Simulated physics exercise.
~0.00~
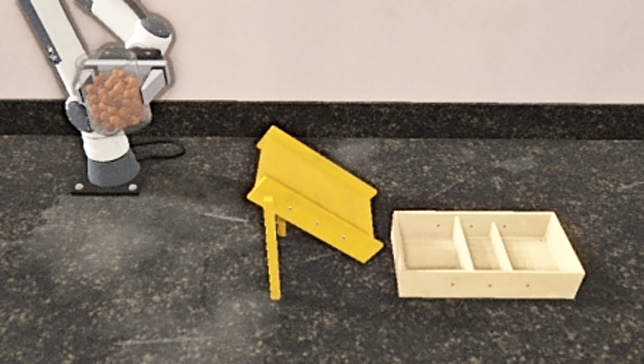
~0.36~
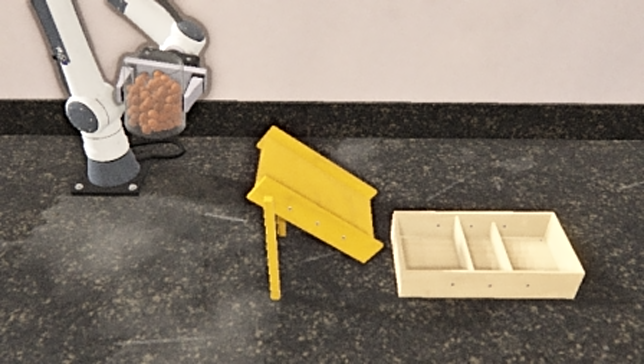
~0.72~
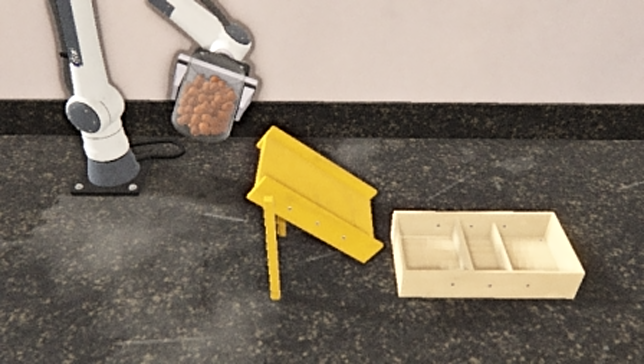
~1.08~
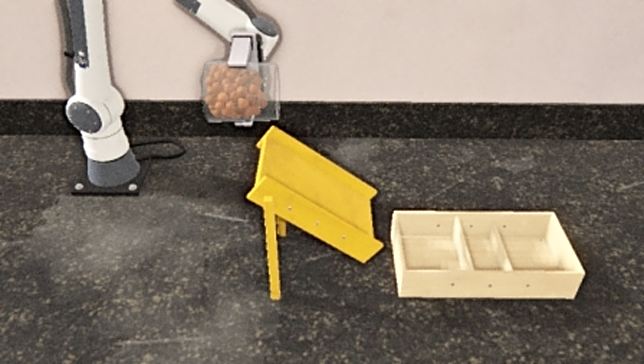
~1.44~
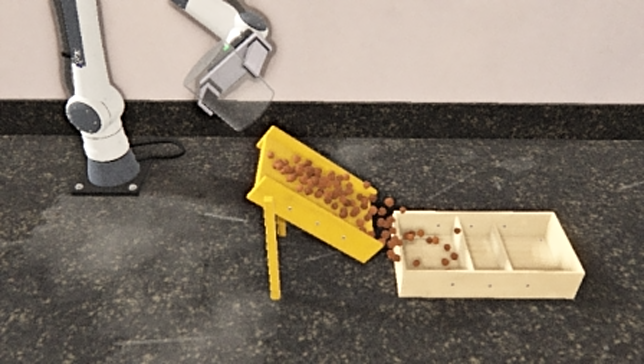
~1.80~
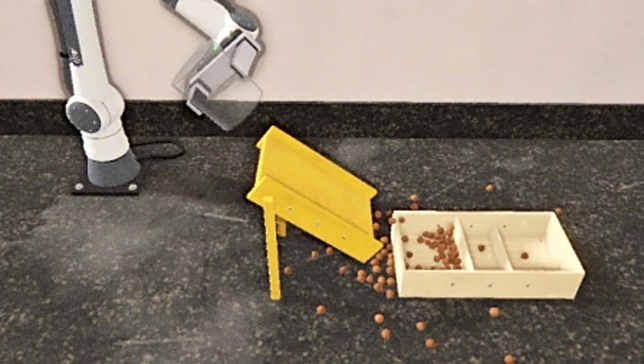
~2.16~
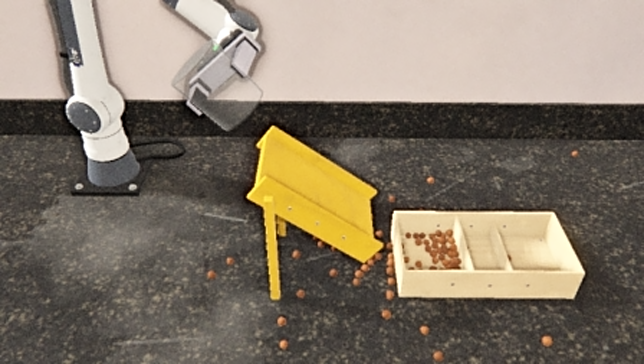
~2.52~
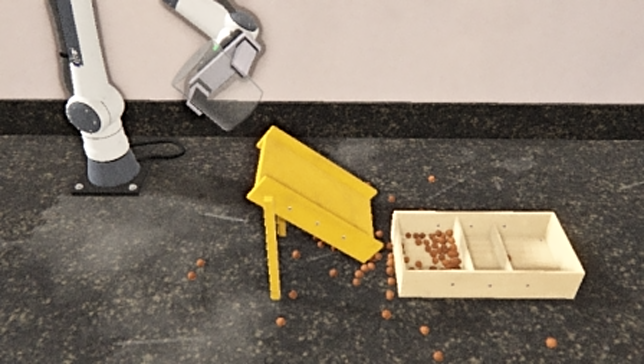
In this clip, a robot arm carries a clear tumbler of hazelnuts to the right and tips it over a yellow chute, sending them down toward a divided box, where about half settle in the nearest compartment and many others scatter across the dark surface.
